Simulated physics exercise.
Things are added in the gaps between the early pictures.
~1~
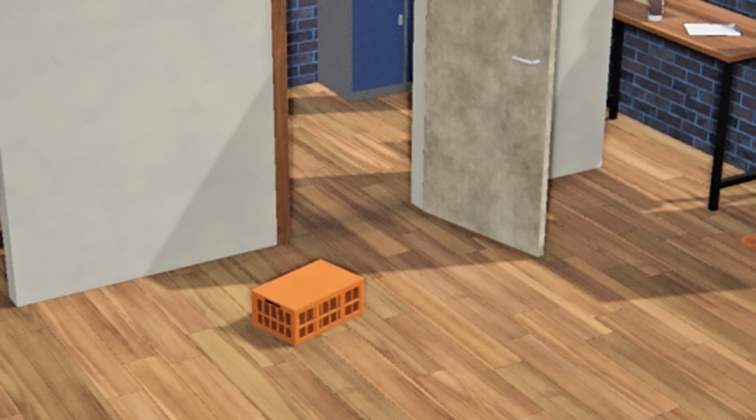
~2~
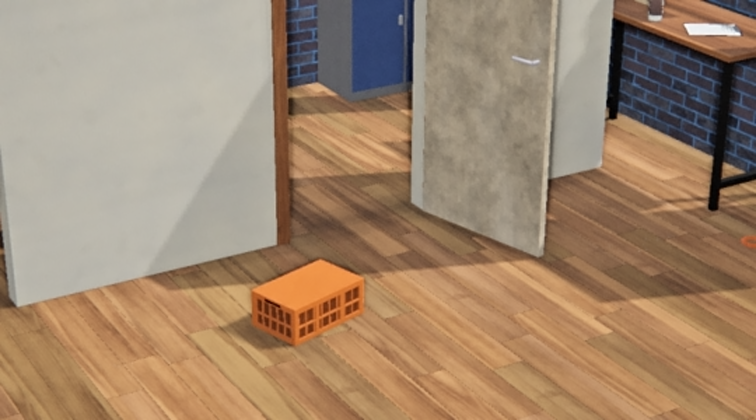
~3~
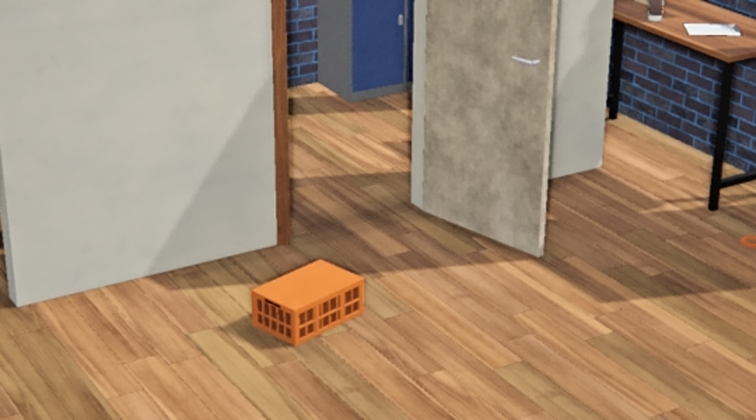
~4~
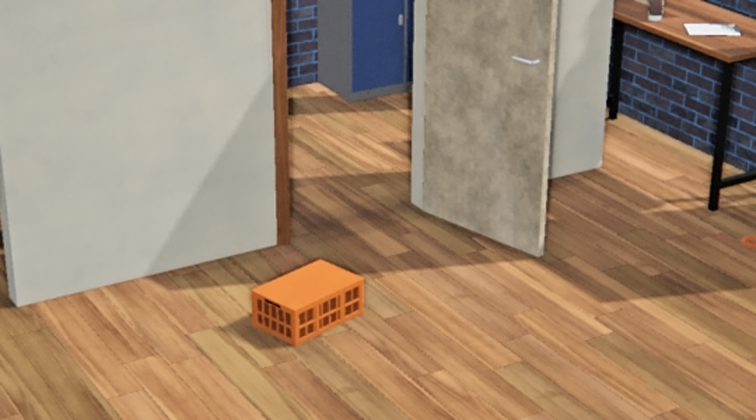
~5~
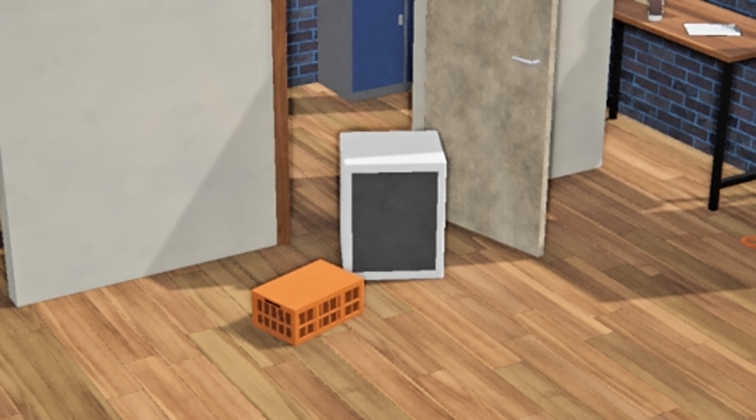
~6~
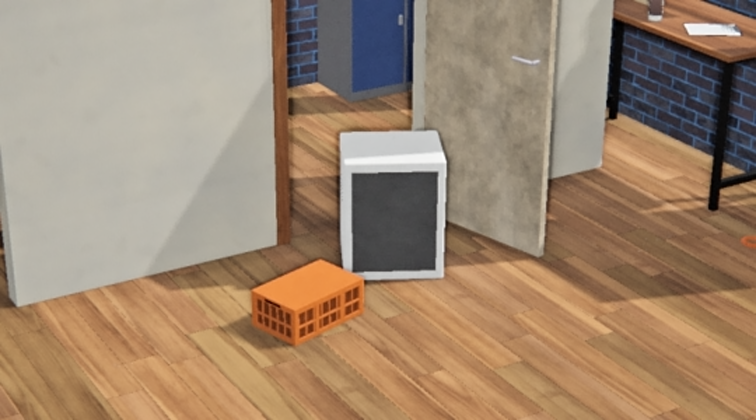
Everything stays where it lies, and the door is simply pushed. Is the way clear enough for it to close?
I expect the push will fail.
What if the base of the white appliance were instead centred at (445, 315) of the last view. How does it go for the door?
Then it closes.
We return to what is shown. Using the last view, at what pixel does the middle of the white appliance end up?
It winds up at roughly (385, 205).
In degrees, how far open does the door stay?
I'd say it stays open by roughly 65 degrees.
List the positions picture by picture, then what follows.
In the first frame, door wide open and still; orange crate (308, 302).
In the second frame, door wide open and still; orange crate (308, 302).
In the third frame, door wide open and still; orange crate (308, 302).
In the fourth frame, door wide open and still; orange crate (308, 302).
In the fifth frame, door wide open and still; orange crate (308, 302).
In the sixth frame, door wide open and still; white appliance (391, 205); orange crate (308, 302).
Then, 0.40 s on from there, door 95° open.
Then, 0.60 s on from there, door 84° open.
Then, 0.80 s on from there, door 69° open.
Then, 0.90 s on from there, door 65° open; white appliance shifted a little near (388, 205).
In the end, door 64° open; both unmoved. At the end, from the last picture's camera, white appliance near (385, 206).
